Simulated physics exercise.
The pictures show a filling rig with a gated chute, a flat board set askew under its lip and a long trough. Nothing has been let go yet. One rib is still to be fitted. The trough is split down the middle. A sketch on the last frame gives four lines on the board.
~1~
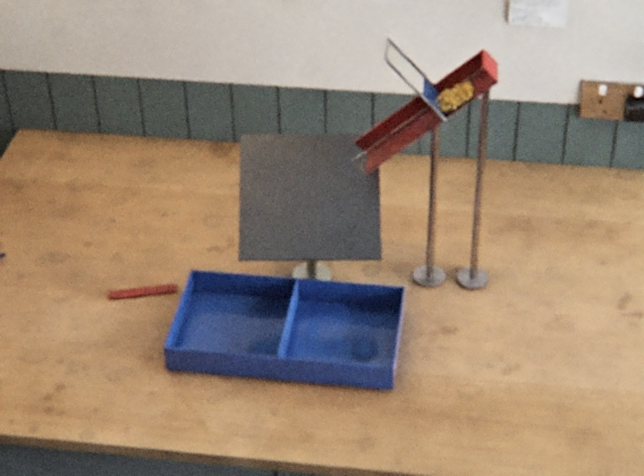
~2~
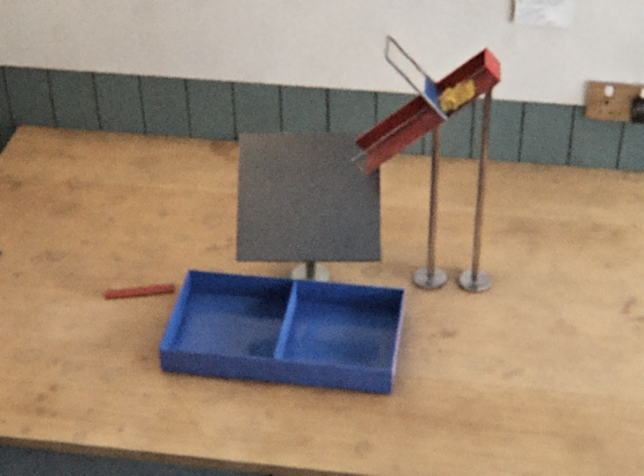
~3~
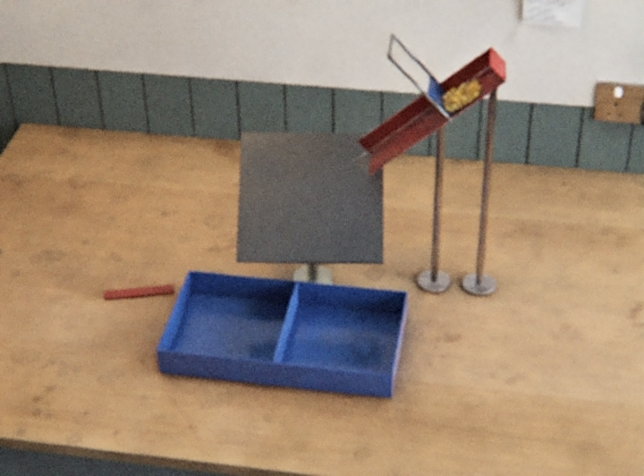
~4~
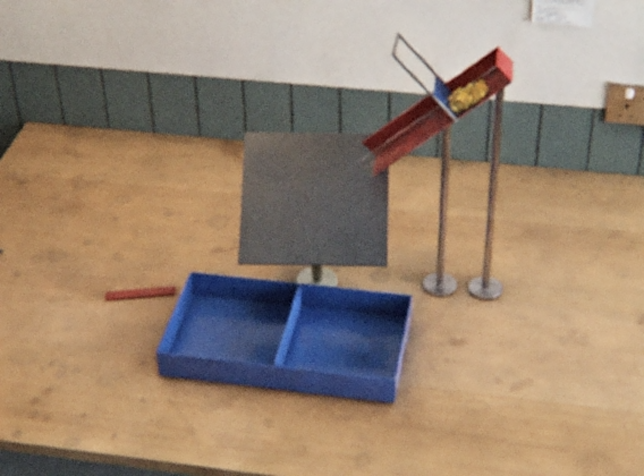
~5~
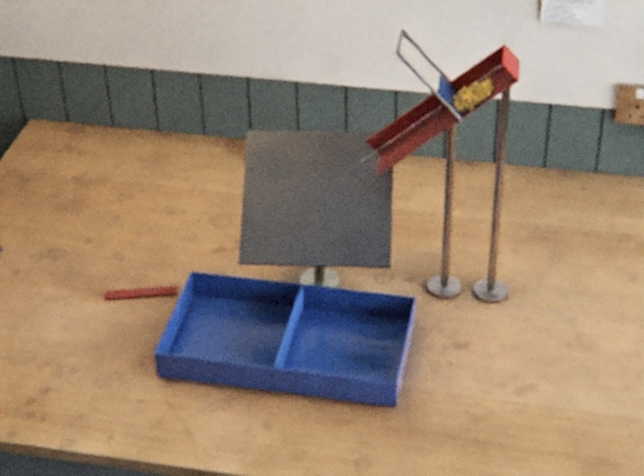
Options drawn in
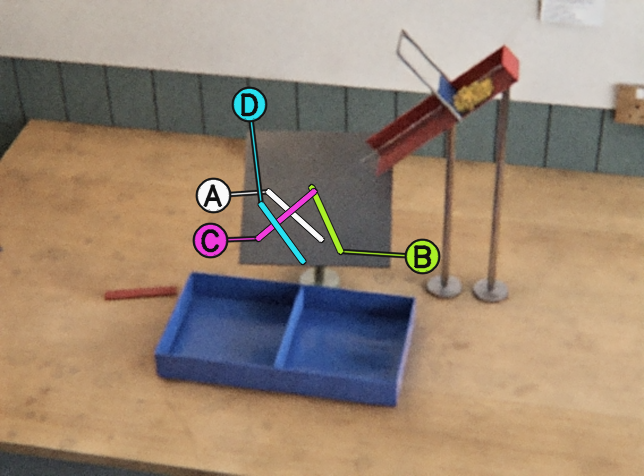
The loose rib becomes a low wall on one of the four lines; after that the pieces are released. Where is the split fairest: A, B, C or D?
The best line is C.
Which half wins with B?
The right half.
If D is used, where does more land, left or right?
More lands on the right.
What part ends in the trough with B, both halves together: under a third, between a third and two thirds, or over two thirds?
It is over two thirds.
On the marked copy, line A from (268, 191) to (321, 239); line B from (311, 187) to (340, 251); line C from (314, 191) to (258, 238); line D from (261, 204) to (302, 261).
With A, of what is caught, a stray few in the left half, nearly all in the right.
With B, of what is caught, a stray few in the left half, nearly all in the right.
With C, of what is caught, about half in the left half, about half in the right.
With D, of what is caught, none in the left half, all in the right.
